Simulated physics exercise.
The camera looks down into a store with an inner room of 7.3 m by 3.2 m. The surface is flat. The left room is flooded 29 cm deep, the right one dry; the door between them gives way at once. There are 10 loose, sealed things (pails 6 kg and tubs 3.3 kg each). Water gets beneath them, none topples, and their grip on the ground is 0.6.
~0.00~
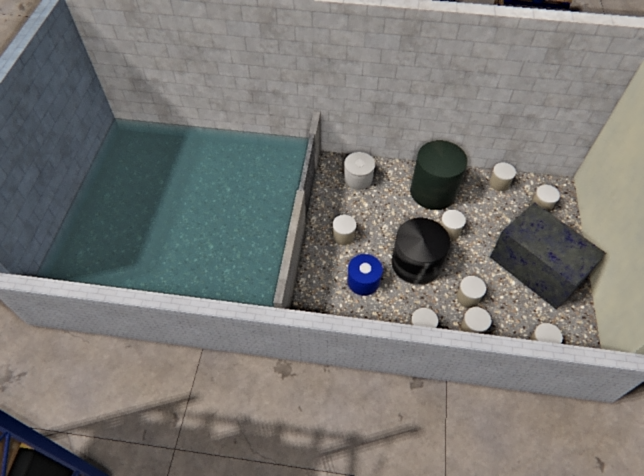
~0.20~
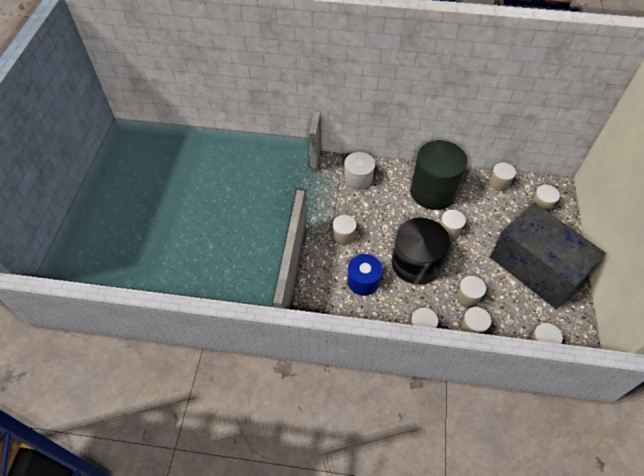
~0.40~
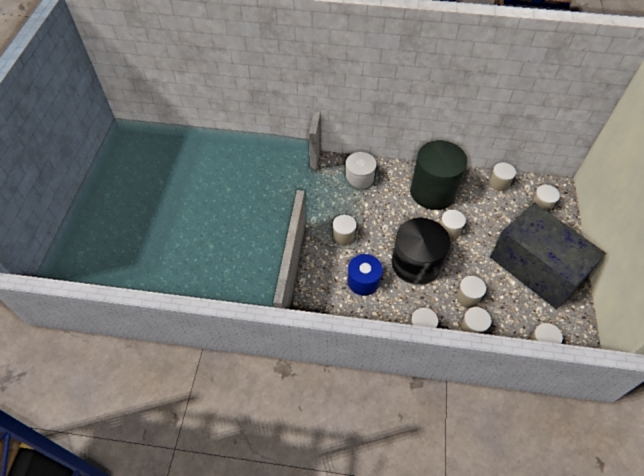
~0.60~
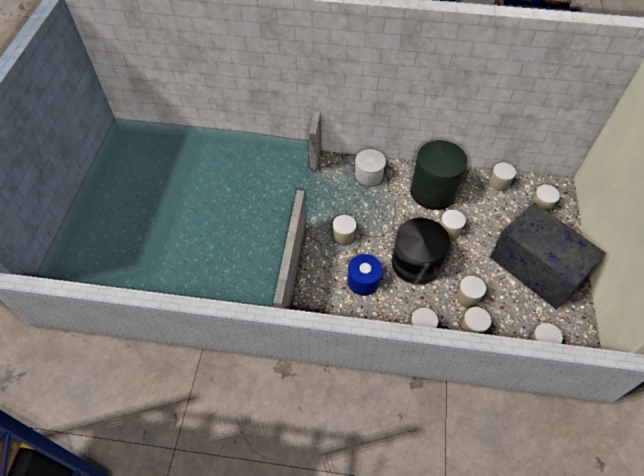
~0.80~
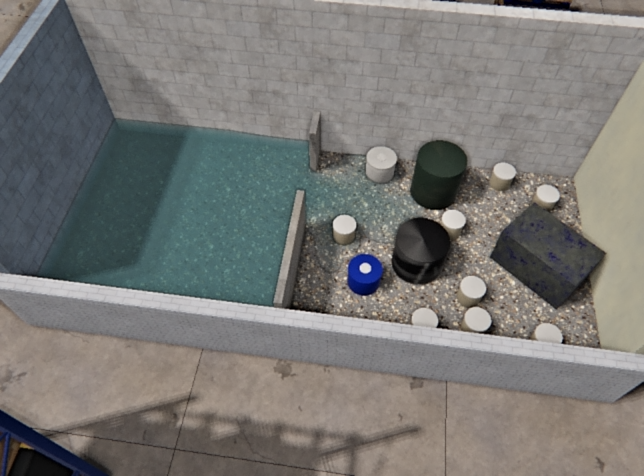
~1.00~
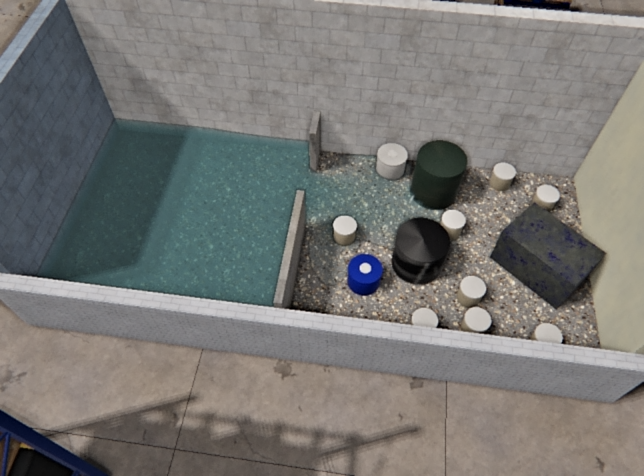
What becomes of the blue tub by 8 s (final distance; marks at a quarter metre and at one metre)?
Blue tub slides a little.
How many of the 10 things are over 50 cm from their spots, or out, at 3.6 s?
By then 2.
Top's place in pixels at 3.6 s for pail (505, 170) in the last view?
Around (534, 179).
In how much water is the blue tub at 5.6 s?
Roughly 6 cm.
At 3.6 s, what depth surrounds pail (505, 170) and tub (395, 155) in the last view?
Roughly 8 and 18 cm.
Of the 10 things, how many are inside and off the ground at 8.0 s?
I count 10.
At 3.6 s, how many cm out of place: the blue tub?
Roughly 30 cm by then.
After 1.6 s the blue tub is near (365, 268), 0.0 m from its start, aground; 1 afloat.
After 3.6 s the blue tub is near (344, 278), 0.3 m from its start, aground; 3 afloat.
After 5.6 s the blue tub is near (317, 263), 0.6 m from its start, afloat; 6 afloat.
After 8.0 s the blue tub is near (363, 223), 0.7 m from its start, afloat; 10 afloat.
